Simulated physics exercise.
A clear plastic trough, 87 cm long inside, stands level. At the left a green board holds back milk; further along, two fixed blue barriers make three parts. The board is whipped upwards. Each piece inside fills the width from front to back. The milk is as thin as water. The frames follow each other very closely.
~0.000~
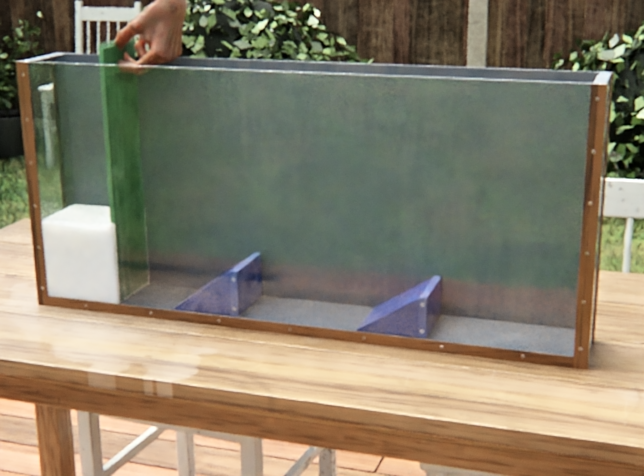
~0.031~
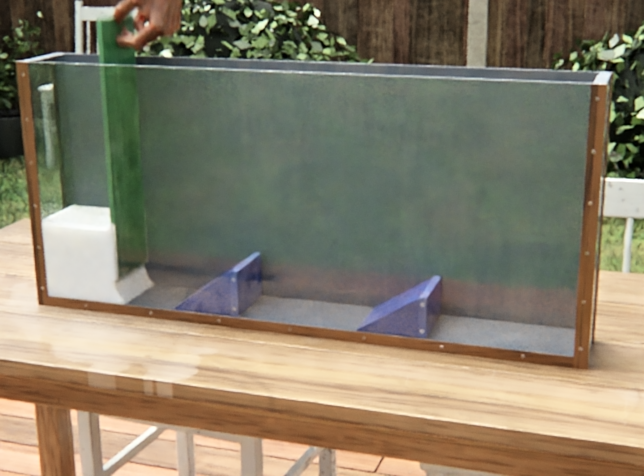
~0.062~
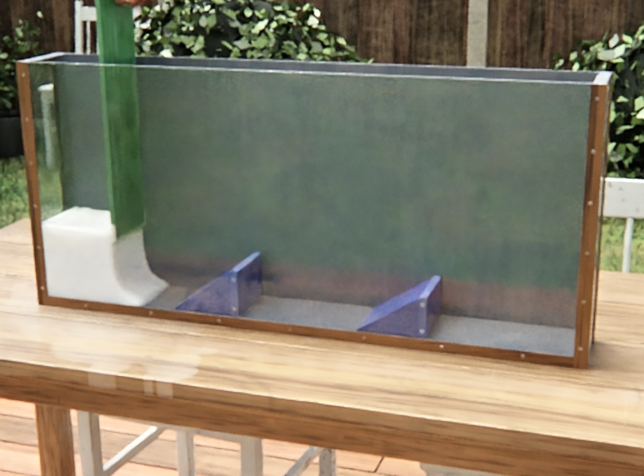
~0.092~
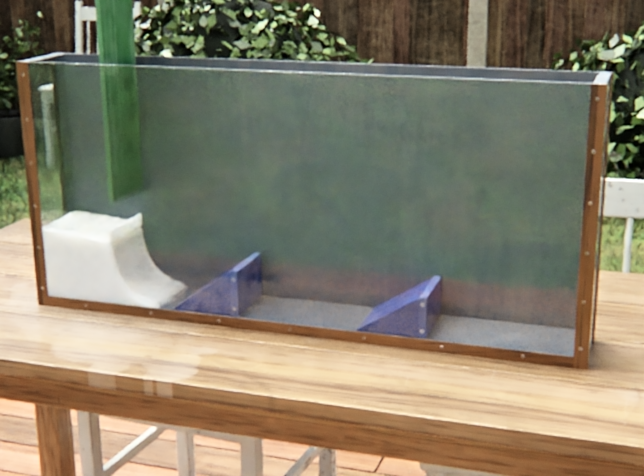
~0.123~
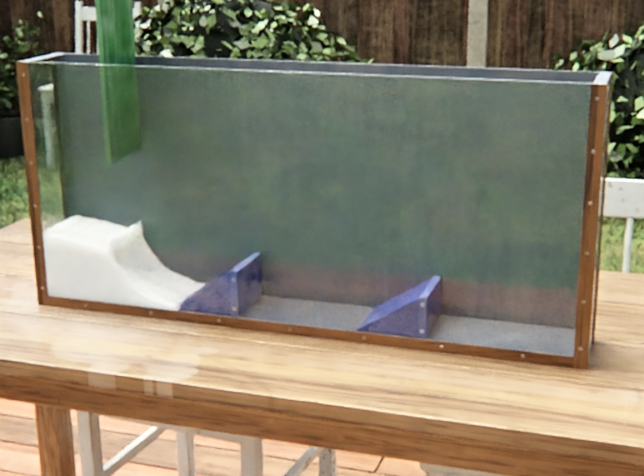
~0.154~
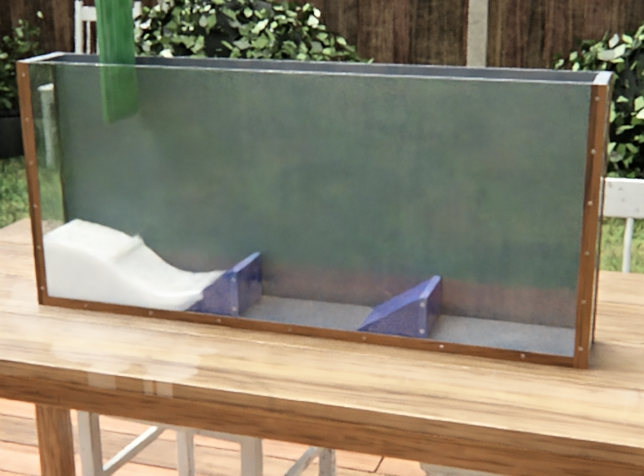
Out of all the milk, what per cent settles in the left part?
The left part gets about 70 per cent.
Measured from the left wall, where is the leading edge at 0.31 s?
Roughly 44 cm out.
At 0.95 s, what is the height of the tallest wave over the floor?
About 7.5 cm.
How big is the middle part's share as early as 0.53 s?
About 26 per cent.
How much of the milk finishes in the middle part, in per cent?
About 28 per cent.
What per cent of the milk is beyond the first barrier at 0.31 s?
About 12 per cent.
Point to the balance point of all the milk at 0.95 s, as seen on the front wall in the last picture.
Around (160, 295).
After 0.31 s 11 per cent is beyond the first barrier and 0 beyond the second.
After 0.53 s 26 per cent is beyond the first barrier and 0 beyond the second.
After 0.95 s 27 per cent is beyond the first barrier and 0 beyond the second.
In the end the left part holds 71, the middle 29 and the right 0 per cent.
